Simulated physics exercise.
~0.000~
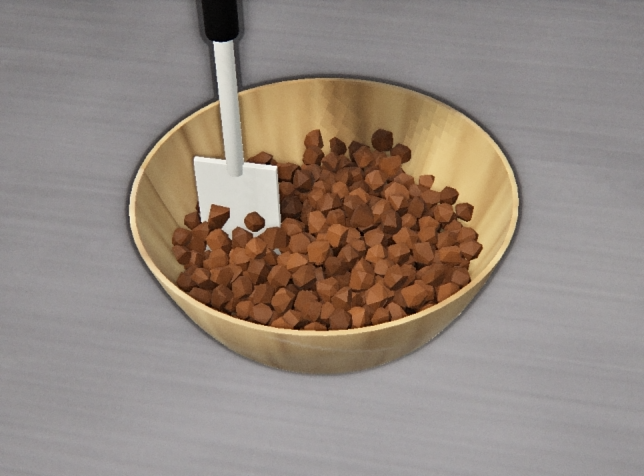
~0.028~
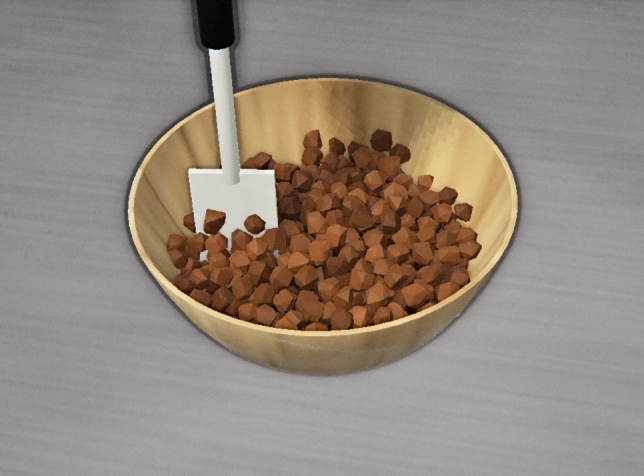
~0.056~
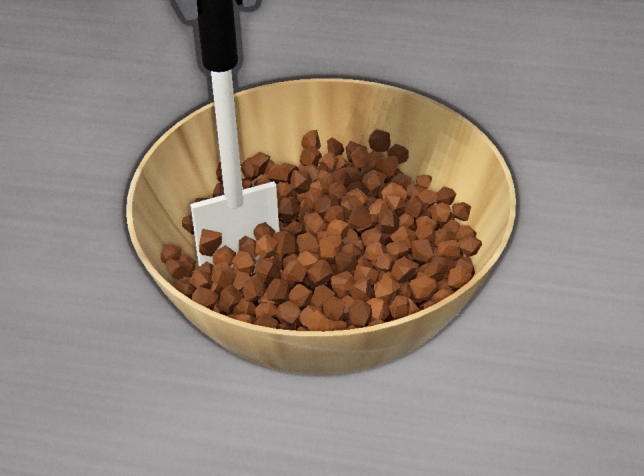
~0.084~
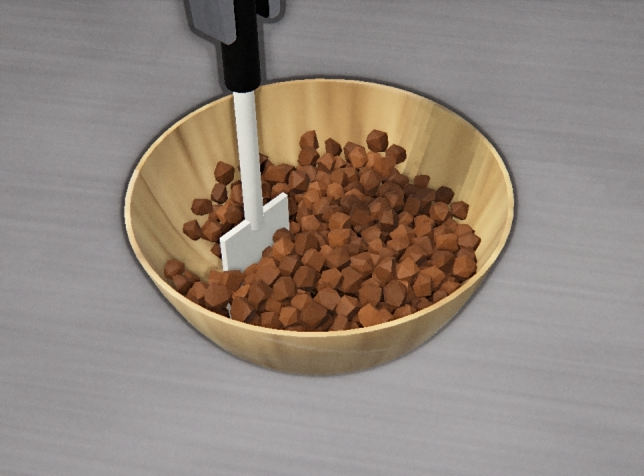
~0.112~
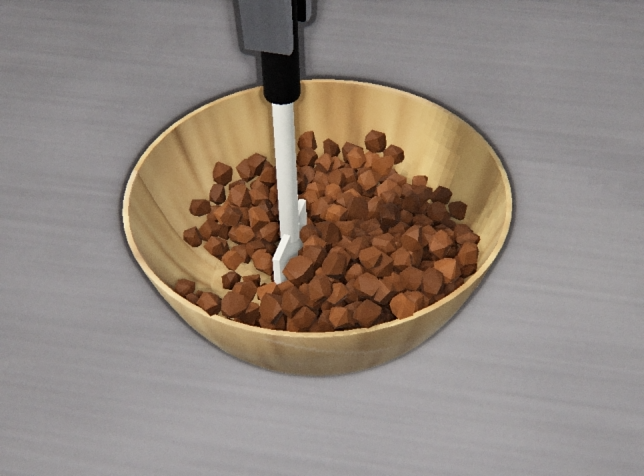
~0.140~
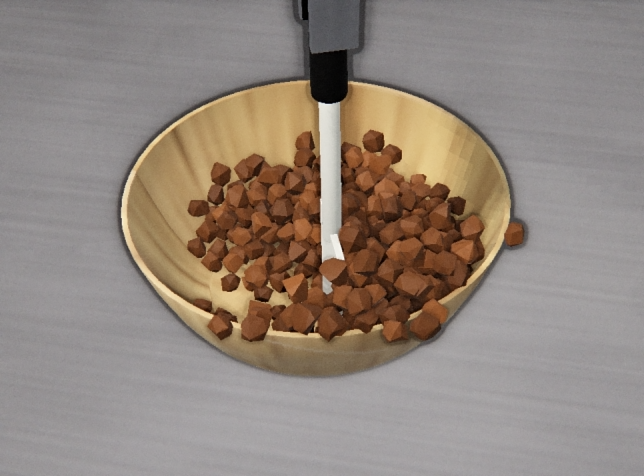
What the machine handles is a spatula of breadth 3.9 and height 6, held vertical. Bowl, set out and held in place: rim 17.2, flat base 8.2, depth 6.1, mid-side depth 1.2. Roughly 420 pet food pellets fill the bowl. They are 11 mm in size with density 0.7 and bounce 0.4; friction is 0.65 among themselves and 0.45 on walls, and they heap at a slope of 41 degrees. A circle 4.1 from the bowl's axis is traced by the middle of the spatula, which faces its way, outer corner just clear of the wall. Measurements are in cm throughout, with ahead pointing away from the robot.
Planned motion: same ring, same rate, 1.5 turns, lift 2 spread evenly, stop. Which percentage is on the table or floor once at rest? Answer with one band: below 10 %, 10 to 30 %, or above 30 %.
Above 30 %.
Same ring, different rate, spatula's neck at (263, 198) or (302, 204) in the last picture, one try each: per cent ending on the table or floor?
Some 25 and 30 per cent respectively.
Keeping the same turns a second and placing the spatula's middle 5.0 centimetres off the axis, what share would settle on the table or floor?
That would make it around 30 percent.
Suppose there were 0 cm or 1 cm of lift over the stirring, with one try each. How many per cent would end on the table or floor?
That gives about 50 per cent and 45 per cent, in order.
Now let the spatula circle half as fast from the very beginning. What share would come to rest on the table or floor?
That would be some 15 percent.
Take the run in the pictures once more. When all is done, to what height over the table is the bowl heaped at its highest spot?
I'd guess close to 5.0 centimetres.
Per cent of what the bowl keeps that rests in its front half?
About 50 %.
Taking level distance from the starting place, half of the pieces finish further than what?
Roughly 9 cm.
By 0.31 s, 276° round, highest piece 10 above the table; 331 in the bowl, 44 on the table or floor, 50 in flight or on the tool.
By 0.49 s, 79° round, highest piece 10 above the table; 282 in the bowl, 122 on the table or floor, 21 in flight or on the tool.
By 0.78 s, 180° round, highest piece 6 above the table; 266 in the bowl, 159 on the table or floor.
By 1.48 s, 180° round, highest piece 5 above the table; 266 in the bowl, 159 on the table or floor.
Final count, 266 in the bowl, 159 on the table or floor. That is 37 % on the table or floor.
